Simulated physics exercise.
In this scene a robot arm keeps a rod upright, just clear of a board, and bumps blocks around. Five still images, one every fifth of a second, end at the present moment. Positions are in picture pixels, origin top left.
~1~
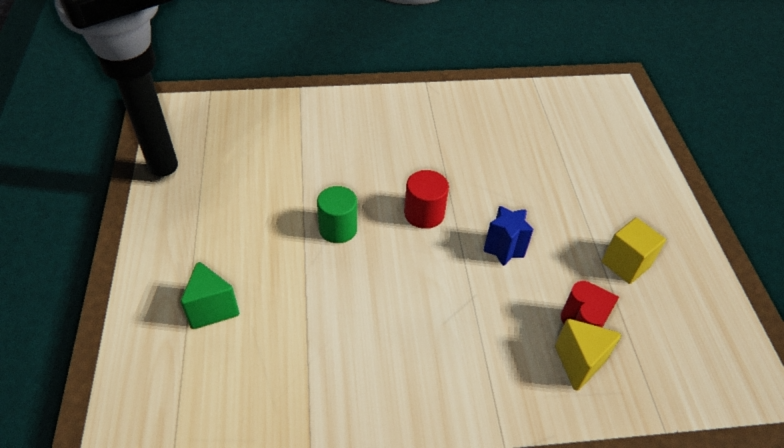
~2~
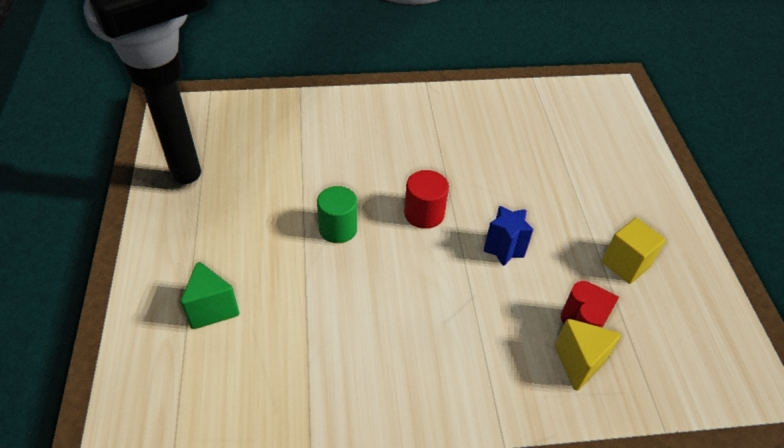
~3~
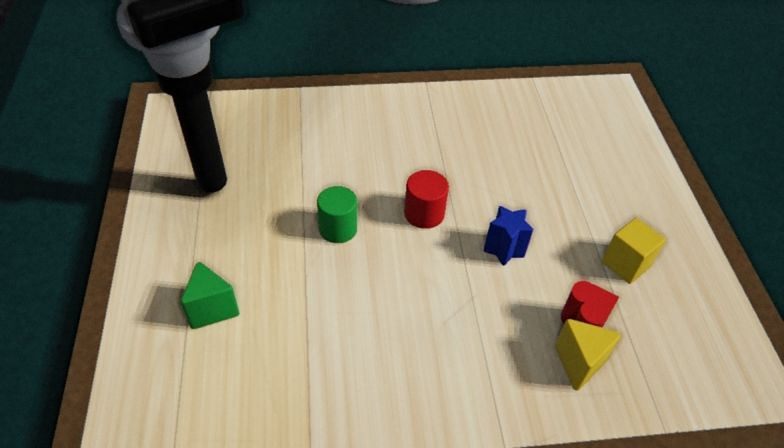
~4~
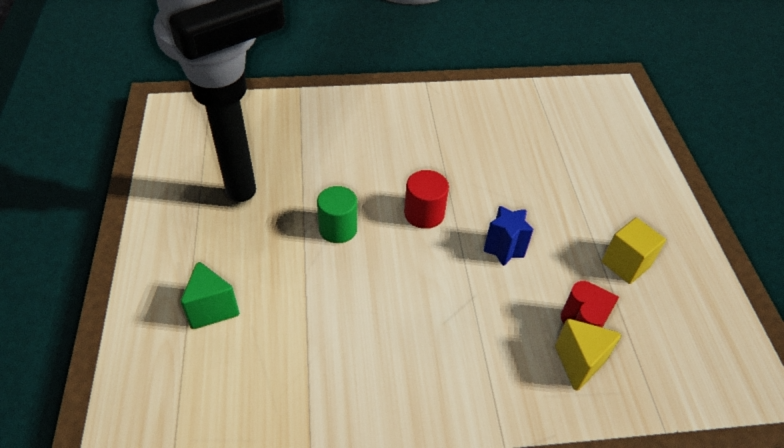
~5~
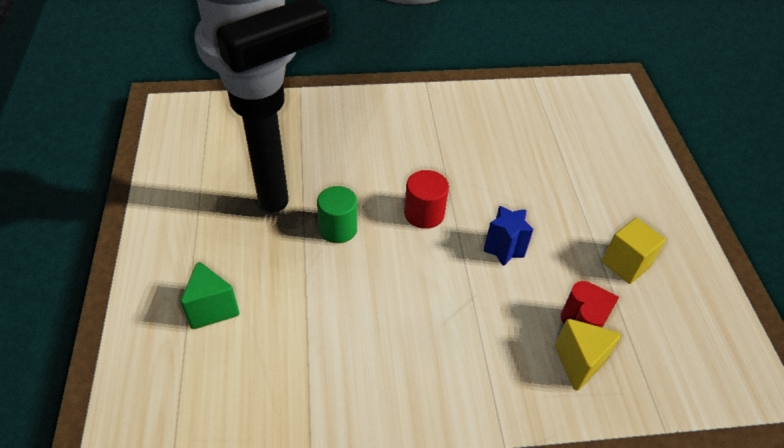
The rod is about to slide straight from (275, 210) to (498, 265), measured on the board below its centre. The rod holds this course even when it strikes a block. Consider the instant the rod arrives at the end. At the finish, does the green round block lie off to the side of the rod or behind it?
Yes - that is the case.
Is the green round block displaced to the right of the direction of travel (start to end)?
Short answer: Yes.
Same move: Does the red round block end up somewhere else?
I'd say no.
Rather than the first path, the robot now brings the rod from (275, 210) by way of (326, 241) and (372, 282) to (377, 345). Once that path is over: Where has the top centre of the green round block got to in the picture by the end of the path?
Its top face will be centred at roughly (371, 205).
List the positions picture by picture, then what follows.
In the first picture, lower end of the rod at (164, 168), tops of blocks, green round block at (337, 199), red round block at (428, 184), blue star-shaped block at (512, 220).
In the second picture, rod at (187, 175), blocks as before.
In the third picture, rod at (213, 183), blocks as before.
In the fourth picture, rod at (242, 193), blocks as before.
In the fifth picture, rod at (274, 203), green round block at (337, 199), red round block at (428, 184), blue star-shaped block at (512, 220).
On the path given first. One third of the way, rod at (347, 221); green round block at (378, 213).
Two thirds of the way, rod at (422, 239); green round block at (442, 244).
At the end, rod at (500, 258); green round block at (458, 256); red round block not moved; blue star-shaped block at (522, 217).
